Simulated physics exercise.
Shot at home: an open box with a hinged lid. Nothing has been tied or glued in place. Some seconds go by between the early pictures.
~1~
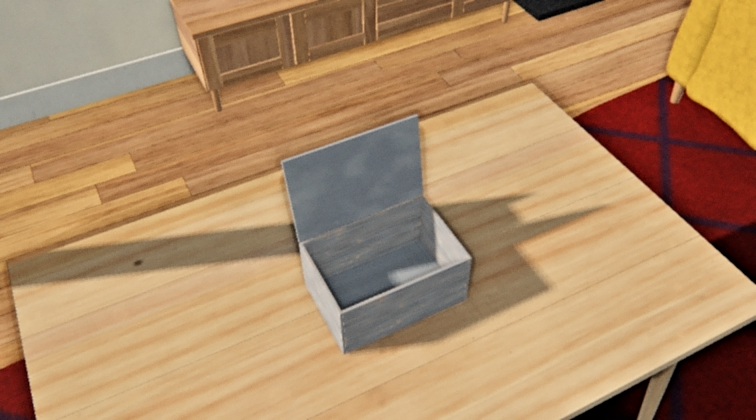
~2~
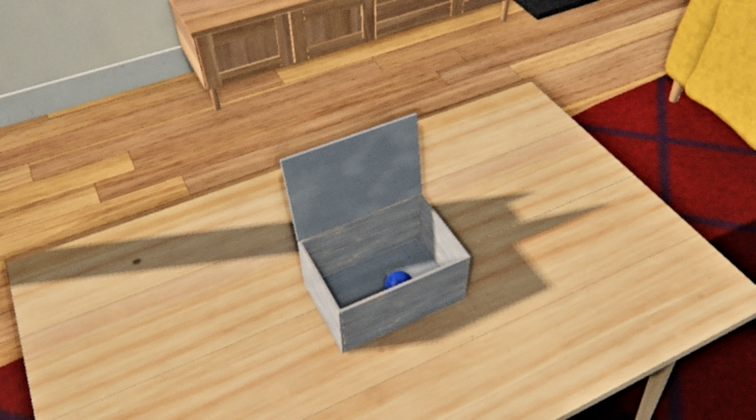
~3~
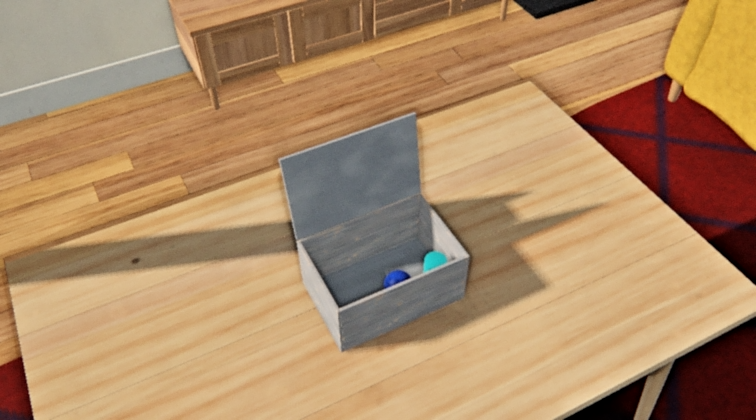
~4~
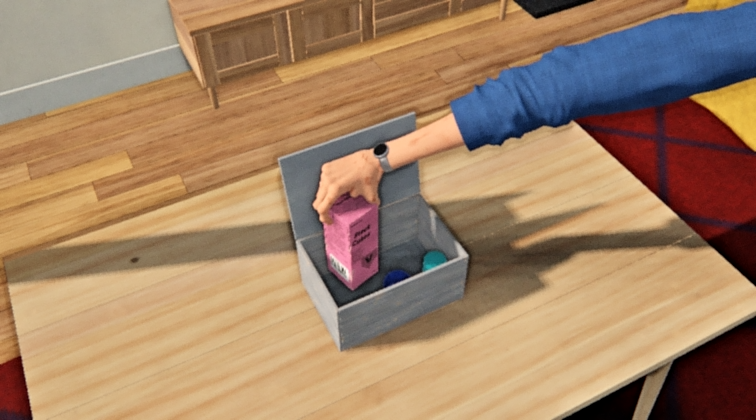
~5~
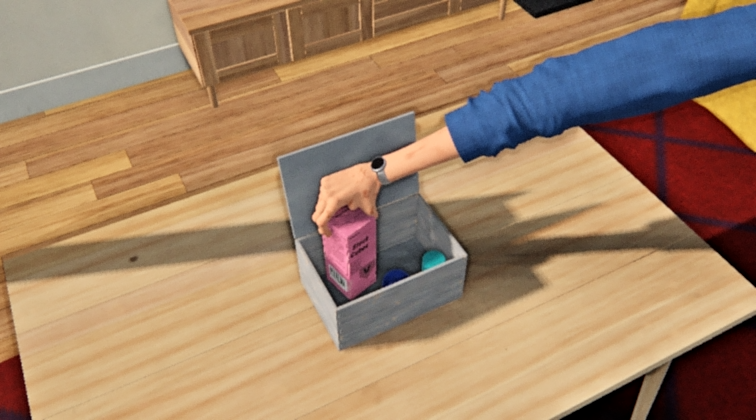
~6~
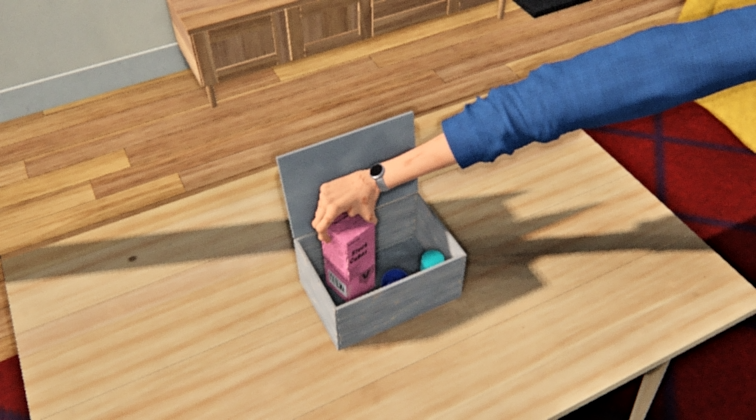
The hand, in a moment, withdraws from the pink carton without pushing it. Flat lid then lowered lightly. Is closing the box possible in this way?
No.
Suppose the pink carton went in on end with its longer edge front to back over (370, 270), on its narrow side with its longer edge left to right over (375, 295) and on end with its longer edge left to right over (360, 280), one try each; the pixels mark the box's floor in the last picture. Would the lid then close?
Lid left open; lid down; lid left open.
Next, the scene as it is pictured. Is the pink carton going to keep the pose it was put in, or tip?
Well, the pink carton ends up skewed.
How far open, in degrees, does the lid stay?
Some 30 degrees above the rim, more or less.
Then, 1.50 s past the last view, lid 71° above the rim.
Then, 2.40 s past the last view, lid 39° above the rim; pink carton rocked 18° from its first pose near (363, 267).
Finally, lid 30° above the rim; moved from the start, pink carton; the other 2 still in place. Final places as the last picture's camera would see them, pink carton near (368, 275).
